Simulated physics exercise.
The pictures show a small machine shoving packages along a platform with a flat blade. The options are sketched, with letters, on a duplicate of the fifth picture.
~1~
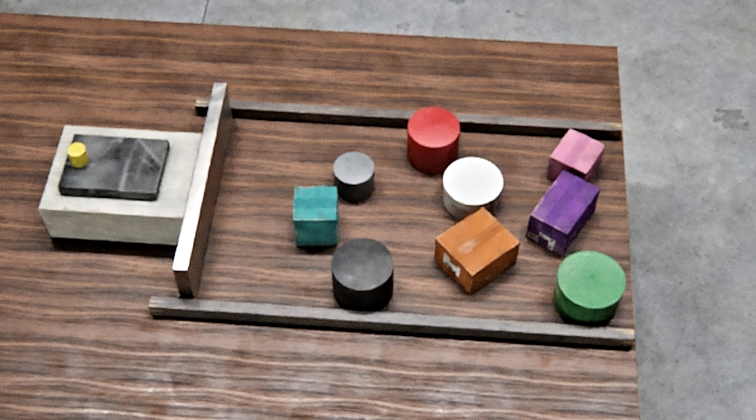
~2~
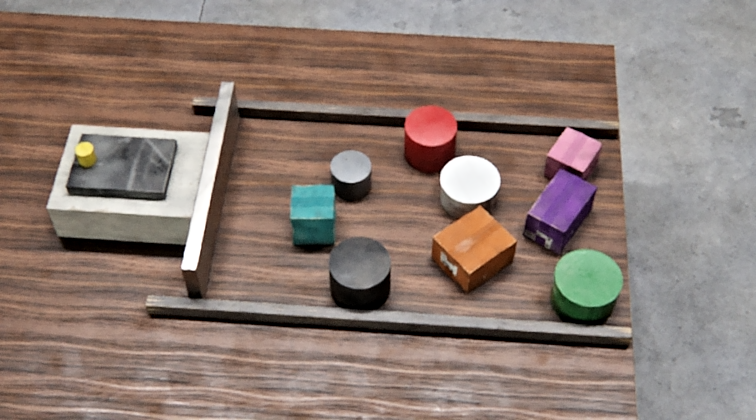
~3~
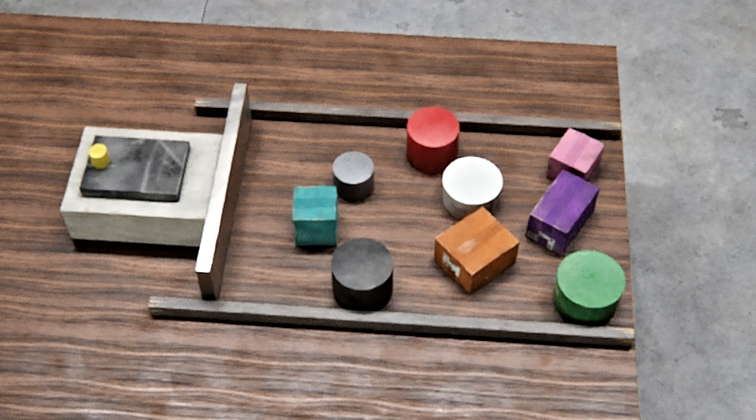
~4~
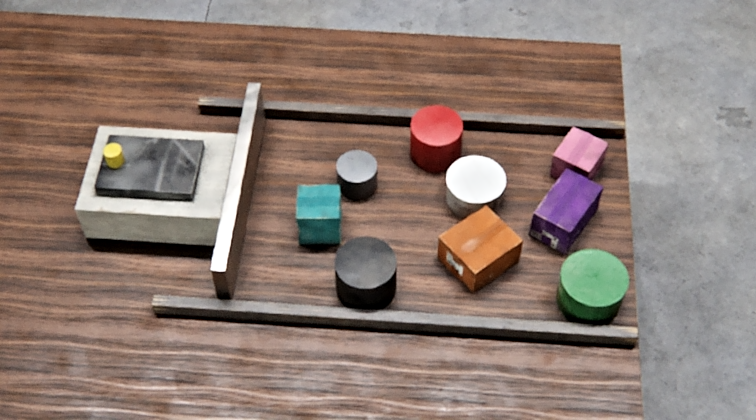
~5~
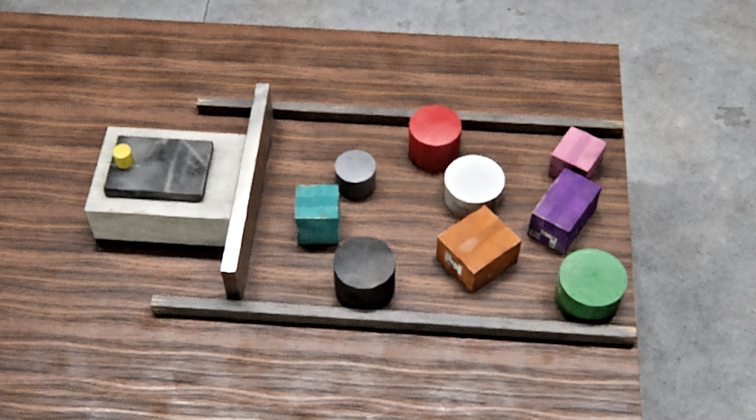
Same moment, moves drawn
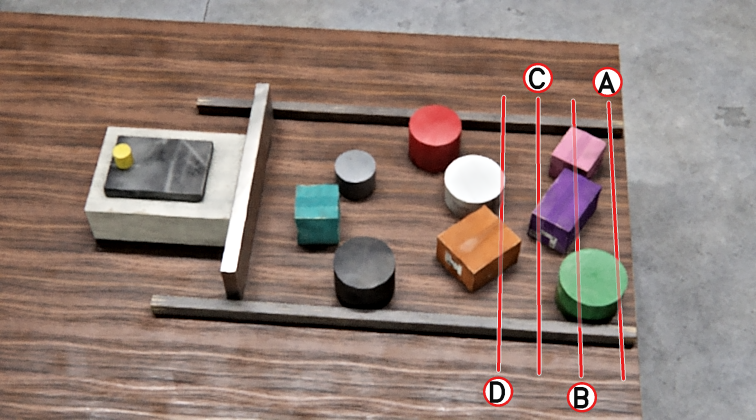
The small machine slid its flat blade slowly to the right along the wooden platform between two rails, drawing closer to the turquoise parcel, while the scattered boxes and canisters stayed where they were.
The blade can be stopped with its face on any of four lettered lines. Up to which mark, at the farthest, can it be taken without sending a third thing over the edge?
At C, and not beyond.
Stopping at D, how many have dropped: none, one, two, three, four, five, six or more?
By then, none.
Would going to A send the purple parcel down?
Yes.
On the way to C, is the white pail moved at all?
Yes.
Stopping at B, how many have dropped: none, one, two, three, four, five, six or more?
By then, five.
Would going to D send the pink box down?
No.
On the marked copy, A at (615, 229); B at (577, 227); C at (539, 224); D at (501, 222).
Taking C. A third of the way, robot (271, 173); black canister (382, 276); grey canister (383, 177).
Two thirds of the way, robot (376, 179); purple parcel (576, 212); orange box (534, 252).
When it is over, robot (457, 184); purple parcel over the edge; green pail over the edge; two fallen.
As for the rest, A drops nine; B drops five; D is within the limit but short.
